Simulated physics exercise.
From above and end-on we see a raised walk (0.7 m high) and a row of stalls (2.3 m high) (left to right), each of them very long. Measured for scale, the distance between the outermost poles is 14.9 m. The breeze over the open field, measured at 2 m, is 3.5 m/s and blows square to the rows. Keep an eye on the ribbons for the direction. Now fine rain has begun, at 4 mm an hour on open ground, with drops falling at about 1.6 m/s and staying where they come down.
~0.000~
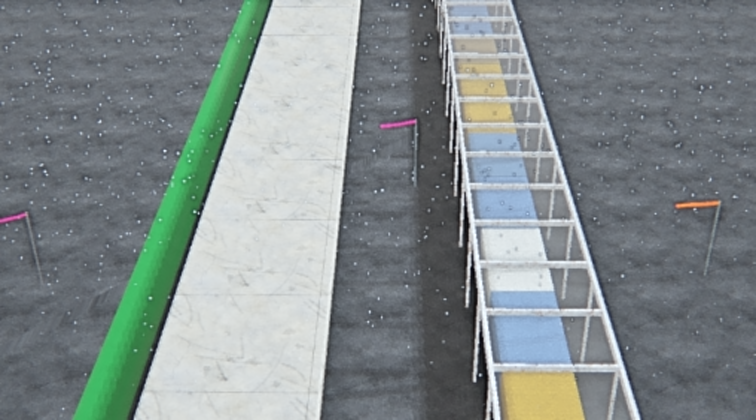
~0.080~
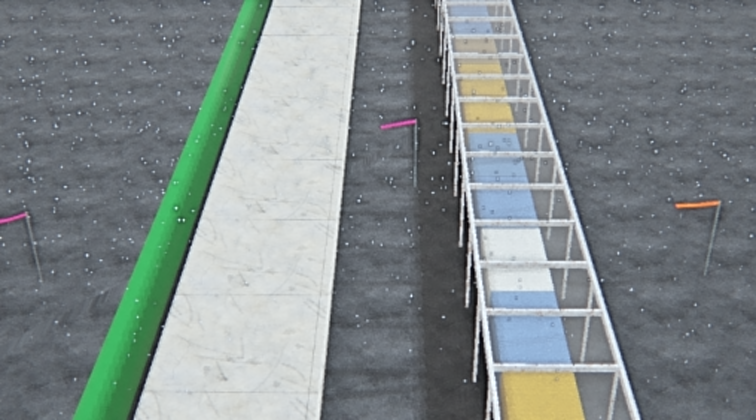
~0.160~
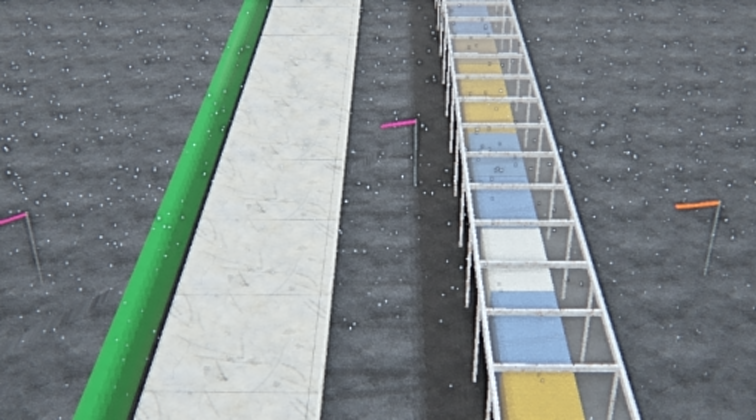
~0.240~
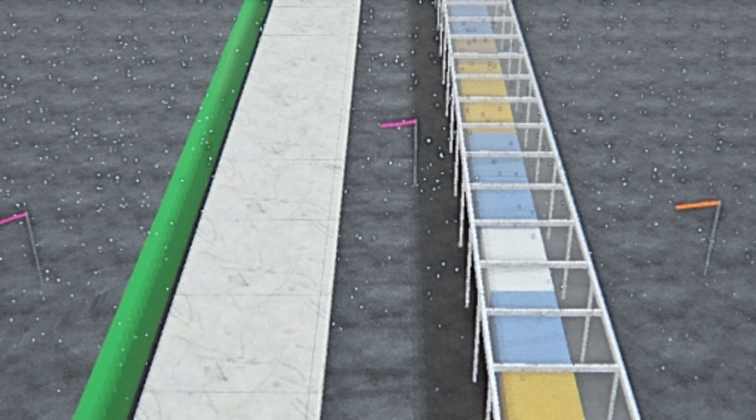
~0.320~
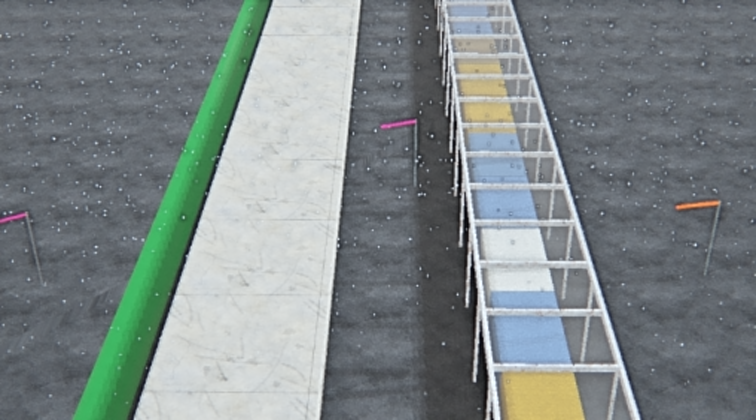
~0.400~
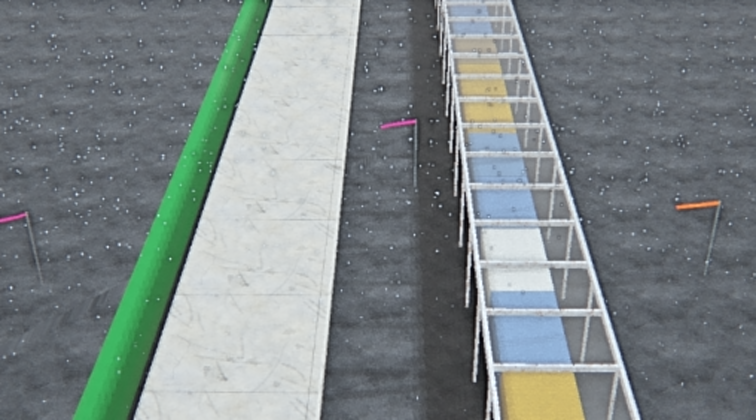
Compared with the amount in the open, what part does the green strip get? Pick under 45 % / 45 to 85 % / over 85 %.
The green strip gets over 85 % of the open amount.
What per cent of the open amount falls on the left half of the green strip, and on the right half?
Left roughly 100 per cent, right roughly 95 per cent.
After 10 minutes open ground has 0.7 mm and the green strip 0.6 mm.
After 30 minutes open ground has 2.0 mm and the green strip 1.9 mm.
After 60 minutes open ground has 4.0 mm and the green strip 3.9 mm, so the green strip has 96 % of the open amount; the left half of it has 99 %, the right half 94 %.
